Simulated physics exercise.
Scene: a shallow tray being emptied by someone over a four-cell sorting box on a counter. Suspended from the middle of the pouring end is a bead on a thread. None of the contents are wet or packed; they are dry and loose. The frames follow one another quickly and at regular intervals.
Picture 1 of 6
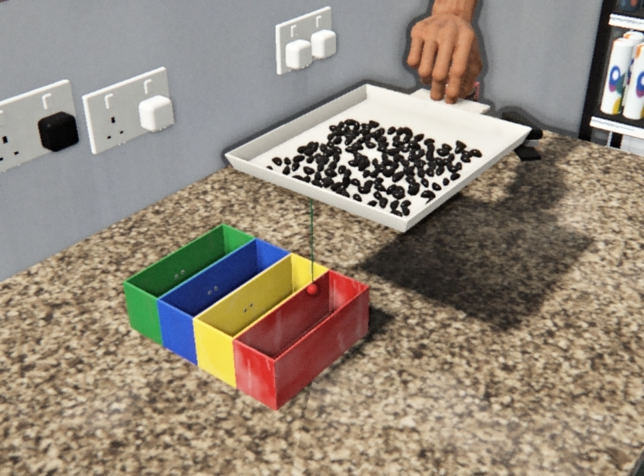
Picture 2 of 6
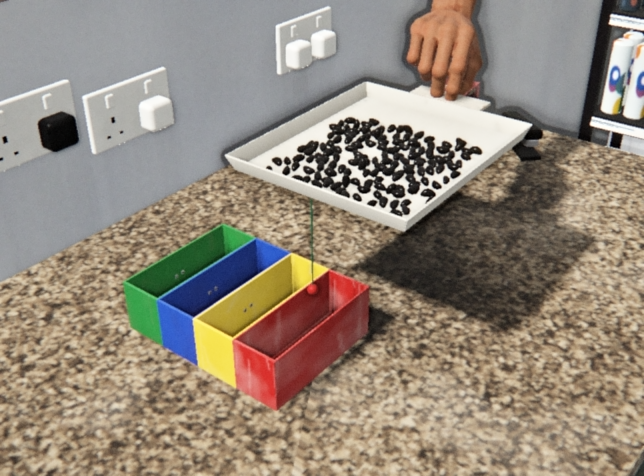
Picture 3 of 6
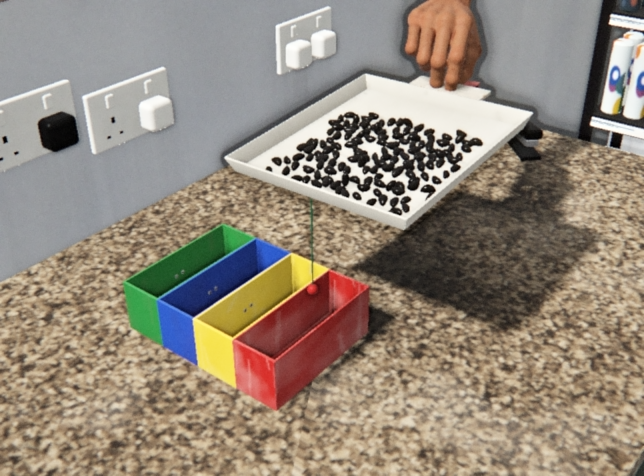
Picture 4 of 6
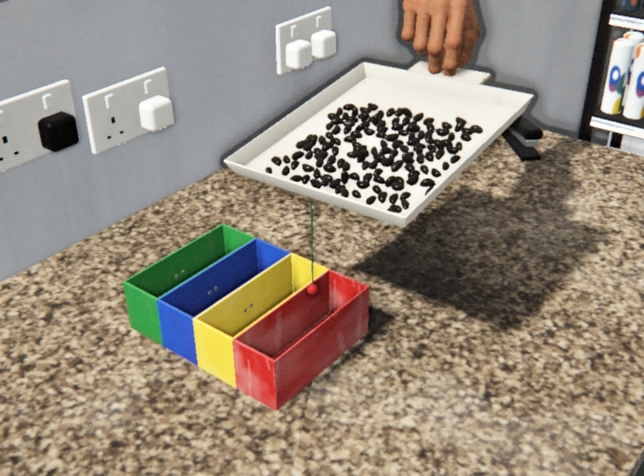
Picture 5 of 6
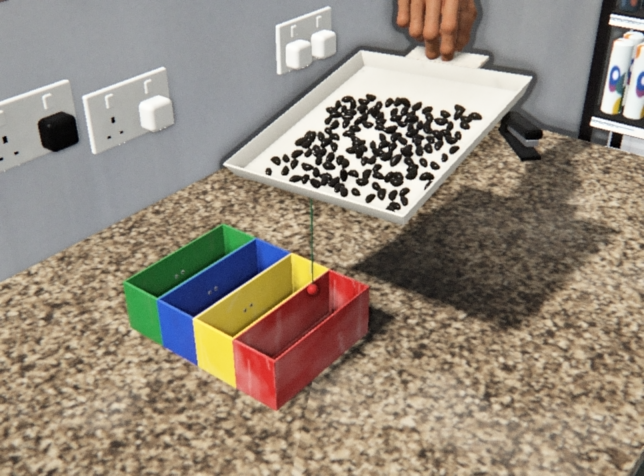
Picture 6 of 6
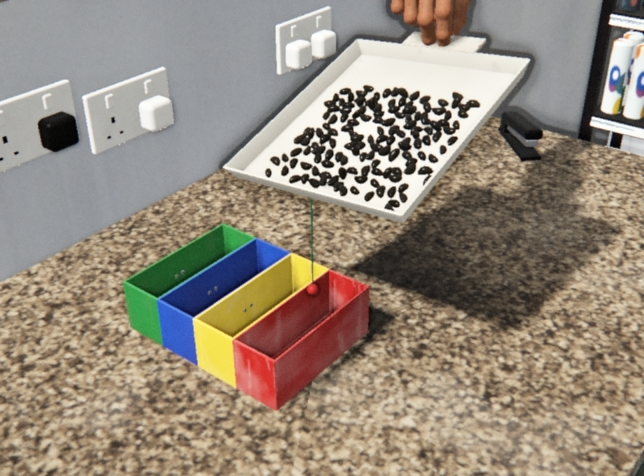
In this clip, a hand holds a shallow white tray of loose black beans above a counter with a green, blue, yellow and red sorting box, gradually raising the handle end so the tray tilts toward its lower left corner.
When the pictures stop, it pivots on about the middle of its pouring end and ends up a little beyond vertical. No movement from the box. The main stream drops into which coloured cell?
It drops into the blue cell.
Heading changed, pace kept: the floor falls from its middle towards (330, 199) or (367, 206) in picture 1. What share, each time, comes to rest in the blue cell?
The share is 0 per cent in the first and 0 per cent in the second.
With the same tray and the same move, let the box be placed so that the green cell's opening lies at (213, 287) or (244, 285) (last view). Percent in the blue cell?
Close to 30 in a hundred, then close to 20 in a hundred.
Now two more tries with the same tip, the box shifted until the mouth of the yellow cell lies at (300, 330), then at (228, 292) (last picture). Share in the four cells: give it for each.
In order, about 90 and 90 in a hundred.
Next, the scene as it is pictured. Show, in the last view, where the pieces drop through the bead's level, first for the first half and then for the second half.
The opening part goes through (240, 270); what follows goes through (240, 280).
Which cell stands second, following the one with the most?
That is the cell in yellow.
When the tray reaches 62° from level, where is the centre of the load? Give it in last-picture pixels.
Around (303, 155).
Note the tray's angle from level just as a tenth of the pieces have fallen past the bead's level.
Angle: Approx. 90 degrees.
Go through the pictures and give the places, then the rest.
In the first picture, corners of the pouring end near (235, 154) and (405, 215), level; middle of the load near (375, 163), black beans; bead on its thread near (313, 289); green cell near (143, 309); blue cell near (178, 328); yellow cell near (215, 348); red cell near (255, 370).
In the second picture, corners of the pouring end near (234, 155) and (404, 215), level; middle of the load near (375, 161).
In the third picture, corners of the pouring end near (234, 156) and (404, 214), tipped barely, lowest at the left corner; middle of the load near (375, 157).
In the fourth picture, corners of the pouring end near (233, 159) and (402, 212), tipped a little, lowest at the left corner; middle of the load near (374, 152).
In the fifth picture, corners of the pouring end near (233, 162) and (401, 210), tipped a little, lowest at the left corner; middle of the load near (373, 146).
In the sixth picture, corners of the pouring end near (232, 164) and (399, 208), tipped clearly, lowest at the left corner; middle of the load near (371, 140); green cell near (143, 309); blue cell near (178, 328); yellow cell near (215, 348); red cell near (255, 370).
Shortly afterwards, tray tipped steeply; all but a few on the tray; only a few falling or outside the box.
Next, tray tipped past a quarter turn; near a quarter on the tray; near a quarter in the blue cell; a little in the yellow cell; only a few in the red cell; only a few in the green cell; near a third falling or outside the box.
Some moments later, tray tipped past a quarter turn; near half in the blue cell; near a quarter in the yellow cell; near a quarter in the red cell; only a few in the green cell; a little falling or outside the box.
In the end, tray tipped past a quarter turn; near half in the blue cell; near a quarter in the yellow cell; near a quarter in the red cell; only a few in the green cell; a little outside the box.
